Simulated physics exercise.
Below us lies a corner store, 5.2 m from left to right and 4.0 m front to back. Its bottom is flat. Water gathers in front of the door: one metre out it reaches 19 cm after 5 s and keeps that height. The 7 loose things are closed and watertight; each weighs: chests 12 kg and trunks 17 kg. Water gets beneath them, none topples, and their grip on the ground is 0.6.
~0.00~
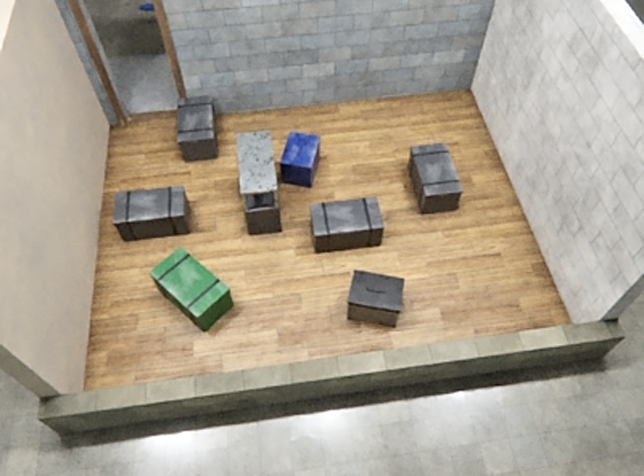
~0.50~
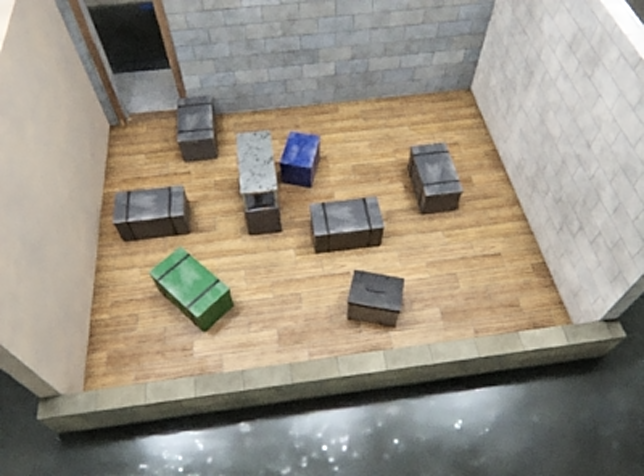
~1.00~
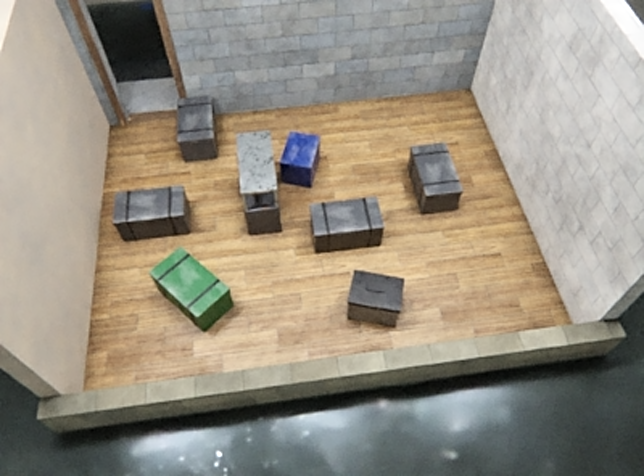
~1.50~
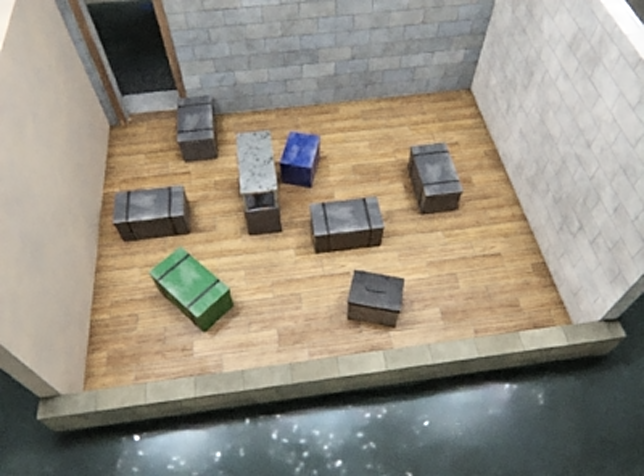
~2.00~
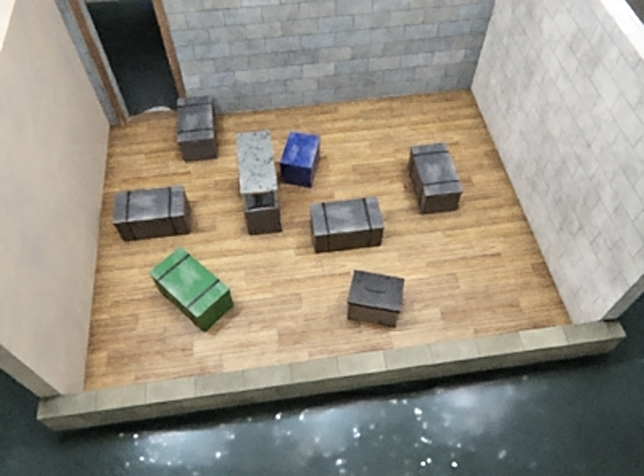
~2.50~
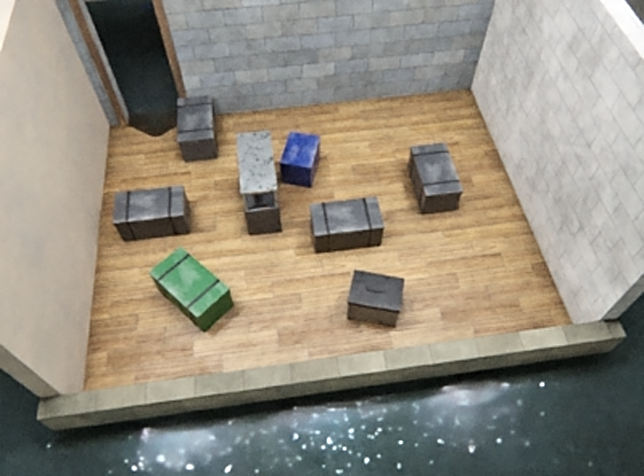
Corner store with wooden floor, dark water spreading outside and creeping into the doorway while the green trunk and blue chest stay still.
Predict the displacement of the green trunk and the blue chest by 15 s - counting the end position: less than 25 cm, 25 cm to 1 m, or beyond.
The green trunk ends far away; the blue chest holds its place.
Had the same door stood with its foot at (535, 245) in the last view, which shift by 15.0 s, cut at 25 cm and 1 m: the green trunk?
Then the green trunk ends far away.
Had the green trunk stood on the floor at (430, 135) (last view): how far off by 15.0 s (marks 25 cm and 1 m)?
It holds its place.
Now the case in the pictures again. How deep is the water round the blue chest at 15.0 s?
About 2 cm.
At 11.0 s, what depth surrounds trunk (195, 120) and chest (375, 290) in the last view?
About 3 and 5 cm.
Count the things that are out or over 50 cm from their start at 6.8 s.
1 of them.
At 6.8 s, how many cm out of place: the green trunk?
About 0 cm.
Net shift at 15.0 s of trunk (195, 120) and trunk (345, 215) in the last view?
In turn: 20 cm, 0 cm.
After 3.5 s the green trunk is near (189, 280), 0.0 m from its start, aground; the blue chest is near (300, 149), 0.0 m from its start, aground; 0 afloat.
After 6.8 s the green trunk is near (189, 281), 0.0 m from its start, aground; the blue chest is near (300, 149), 0.0 m from its start, aground; 0 afloat.
After 11.0 s the green trunk is near (326, 322), 1.5 m from its start, afloat; the blue chest is near (300, 149), 0.0 m from its start, aground; 2 afloat.
After 15.0 s the green trunk is near (505, 210), 3.6 m from its start, afloat; the blue chest is near (300, 149), 0.0 m from its start, aground; 2 afloat.
